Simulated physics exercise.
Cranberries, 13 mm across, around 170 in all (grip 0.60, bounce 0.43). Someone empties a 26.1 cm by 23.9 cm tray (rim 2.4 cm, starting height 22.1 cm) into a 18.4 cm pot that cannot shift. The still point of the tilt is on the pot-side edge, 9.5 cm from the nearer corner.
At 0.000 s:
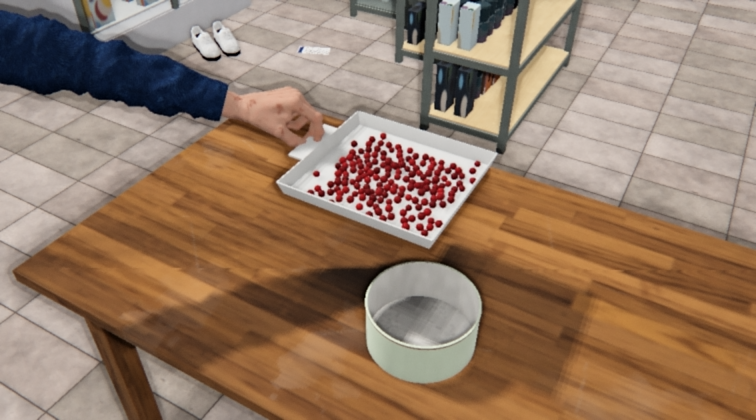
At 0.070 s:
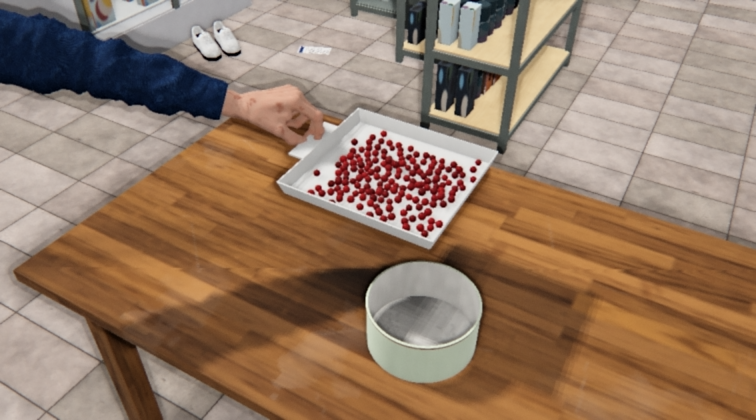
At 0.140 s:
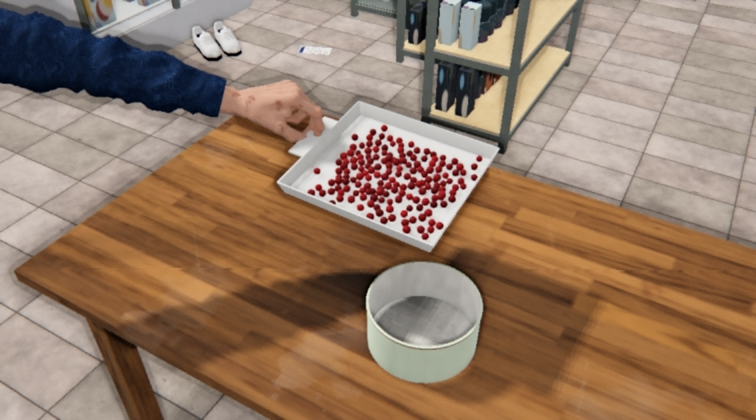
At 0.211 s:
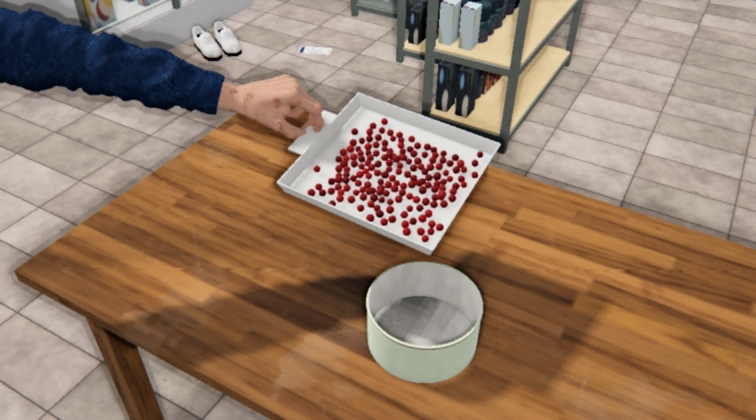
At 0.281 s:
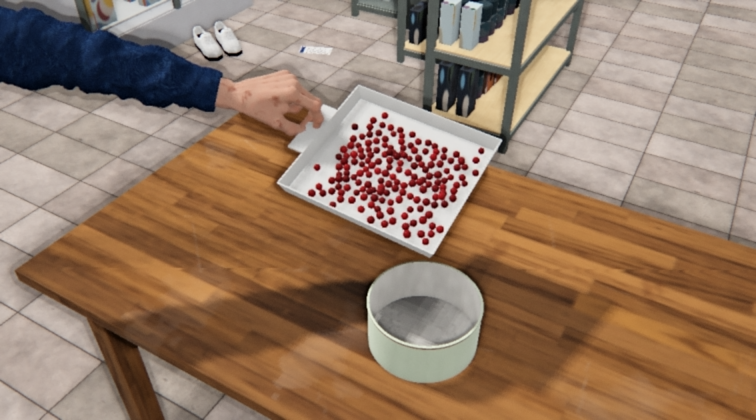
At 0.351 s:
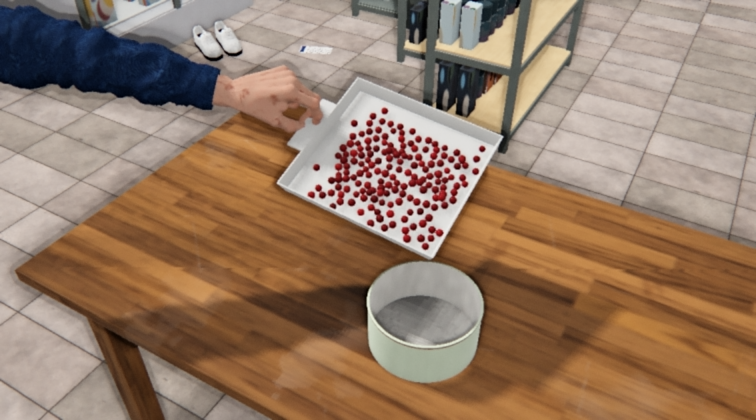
On a wooden table, a hand slowly tilts a white tray of red beads beside a pot.
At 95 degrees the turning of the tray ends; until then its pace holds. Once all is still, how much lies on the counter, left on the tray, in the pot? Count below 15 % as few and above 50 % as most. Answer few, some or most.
Counter: Some, tray: Few, pot: Most.
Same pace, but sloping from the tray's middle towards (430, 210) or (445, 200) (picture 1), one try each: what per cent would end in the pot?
About 70 and 20 per cent.
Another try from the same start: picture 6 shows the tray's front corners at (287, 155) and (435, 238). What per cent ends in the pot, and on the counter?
Pot 35, counter 65.
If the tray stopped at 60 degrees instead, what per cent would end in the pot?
In that case some 0 per cent.
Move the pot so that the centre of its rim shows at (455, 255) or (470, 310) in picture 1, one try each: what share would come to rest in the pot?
Some 15 and 35 per cent.
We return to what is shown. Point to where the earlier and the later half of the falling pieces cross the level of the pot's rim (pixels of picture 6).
First near (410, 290), later near (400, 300).
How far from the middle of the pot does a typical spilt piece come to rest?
Roughly 14 cm.
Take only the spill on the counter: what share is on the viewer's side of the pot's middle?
Some 90 per cent.
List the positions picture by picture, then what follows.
In the first picture, tray tilt 0 degrees, front corners at (283, 181) and (430, 236); middle of the pieces at (391, 182); pot at (423, 301).
In the second picture, tray tilt 1 degrees, front corners at (283, 181) and (430, 237); middle of the pieces at (392, 182).
In the third picture, tray tilt 5 degrees, front corners at (284, 181) and (431, 241), lowest corner right front; middle of the pieces at (392, 180).
In the fourth picture, tray tilt 10 degrees, front corners at (283, 181) and (430, 245), lowest corner right front; middle of the pieces at (392, 178).
In the fifth picture, tray tilt 14 degrees, front corners at (284, 181) and (431, 248), lowest corner right front; middle of the pieces at (393, 177).
In the sixth picture, tray tilt 19 degrees, front corners at (283, 181) and (431, 252), lowest corner right front; middle of the pieces at (393, 177); pot at (425, 301). Its pace works out near 65 degrees a second.
Then, at 0.90 s, tilt 55 degrees; the tray holds 100 %, the pot 0 %.
After 1.27 s, tilt 79 degrees; the tray holds 100 %, the pot 0 %.
After 1.73 s, tilt 95 degrees; the tray holds 10 %, the pot 60 %.
At rest (2.7 s), counter 20 %, tray 0 %, pot 75 %.
